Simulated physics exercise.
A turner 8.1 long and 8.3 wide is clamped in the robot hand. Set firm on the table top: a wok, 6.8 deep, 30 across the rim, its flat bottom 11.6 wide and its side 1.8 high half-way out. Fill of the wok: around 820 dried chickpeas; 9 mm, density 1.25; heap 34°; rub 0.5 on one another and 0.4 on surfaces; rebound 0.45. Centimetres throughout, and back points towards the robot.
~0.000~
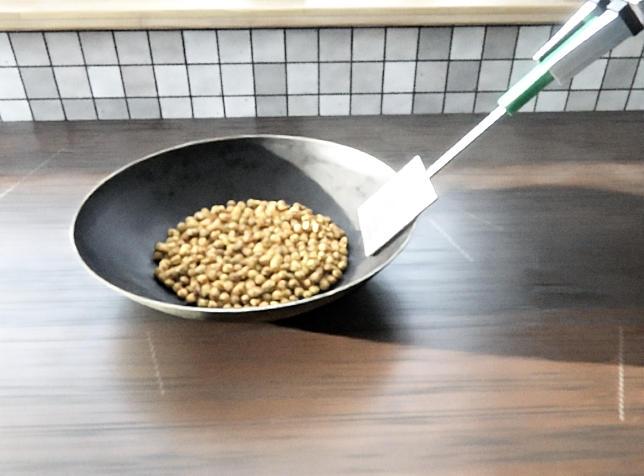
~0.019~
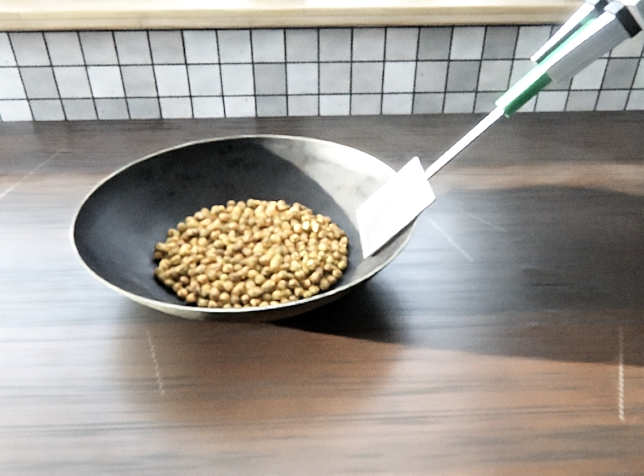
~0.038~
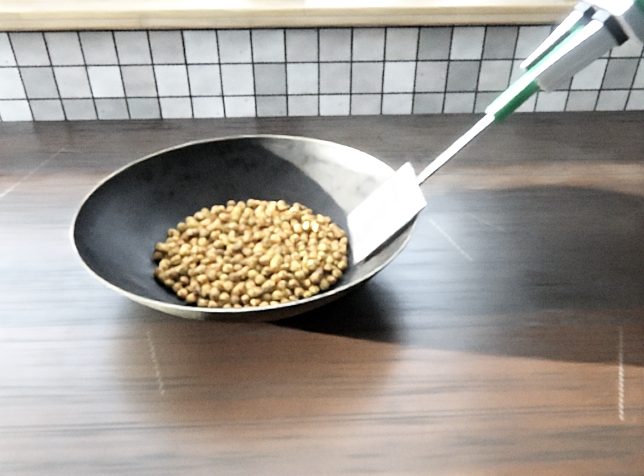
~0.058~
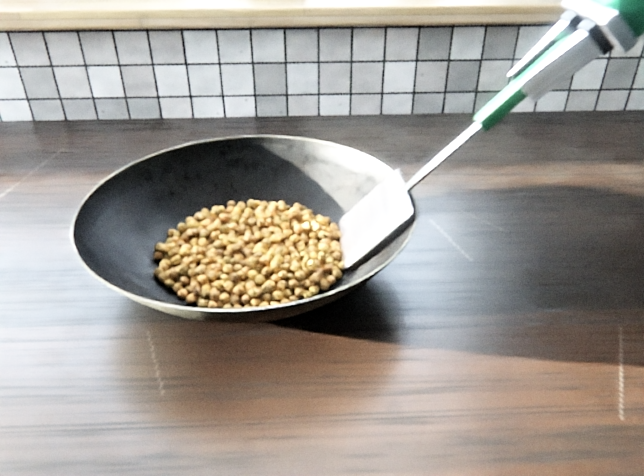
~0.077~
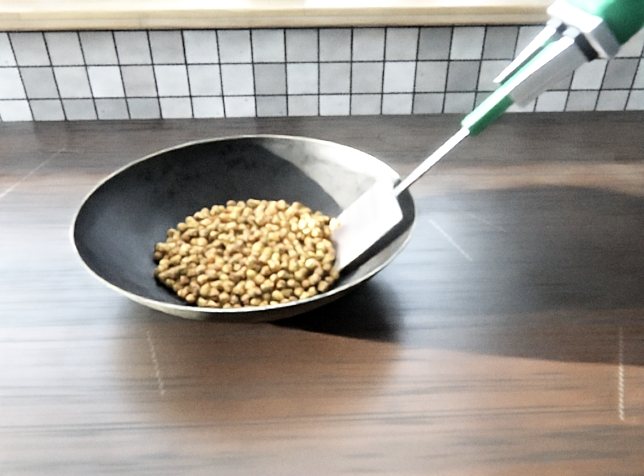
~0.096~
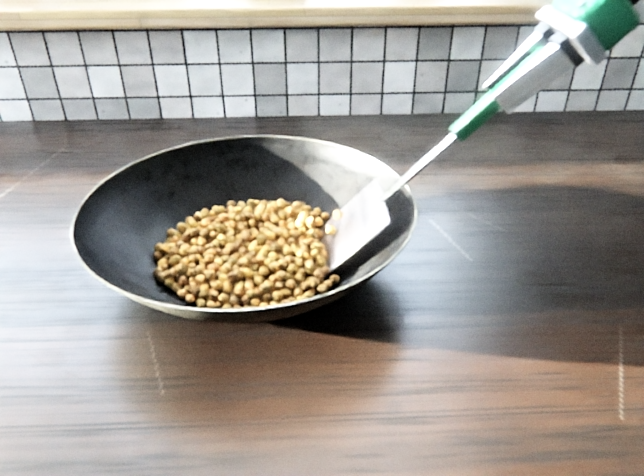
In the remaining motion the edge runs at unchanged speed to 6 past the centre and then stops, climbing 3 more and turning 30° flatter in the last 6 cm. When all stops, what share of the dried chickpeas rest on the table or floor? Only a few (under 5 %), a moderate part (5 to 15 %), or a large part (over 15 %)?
Only a few.
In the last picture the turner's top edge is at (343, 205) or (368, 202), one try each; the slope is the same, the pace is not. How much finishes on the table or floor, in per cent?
Roughly 0 per cent, then roughly 0 per cent.
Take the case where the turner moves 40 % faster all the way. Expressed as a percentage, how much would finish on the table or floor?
About 0 %.
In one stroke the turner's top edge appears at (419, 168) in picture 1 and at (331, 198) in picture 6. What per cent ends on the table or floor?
Roughly 0 percent ends up there.
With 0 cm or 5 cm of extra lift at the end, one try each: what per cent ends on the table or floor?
Result, in order: Approx. 0 % and 0 %.
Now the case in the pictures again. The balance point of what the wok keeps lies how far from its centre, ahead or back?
4.0 cm ahead.
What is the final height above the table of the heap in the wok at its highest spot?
Peak at rest, approximately 5.5 centimetres.
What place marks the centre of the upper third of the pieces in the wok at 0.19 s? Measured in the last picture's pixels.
Roughly at pixel (226, 240).
By 0.19 s, sloping 46°, highest piece 7 above the table; 817 in the wok.
By 0.28 s, sloping 33°, highest piece 5 above the table; 817 in the wok.
By 0.52 s, sloping 16°, highest piece 5 above the table; 817 in the wok.
By 1.57 s, sloping 16°, highest piece 5 above the table; 817 in the wok.
Final count, 817 in the wok. That is 0 % on the table or floor.
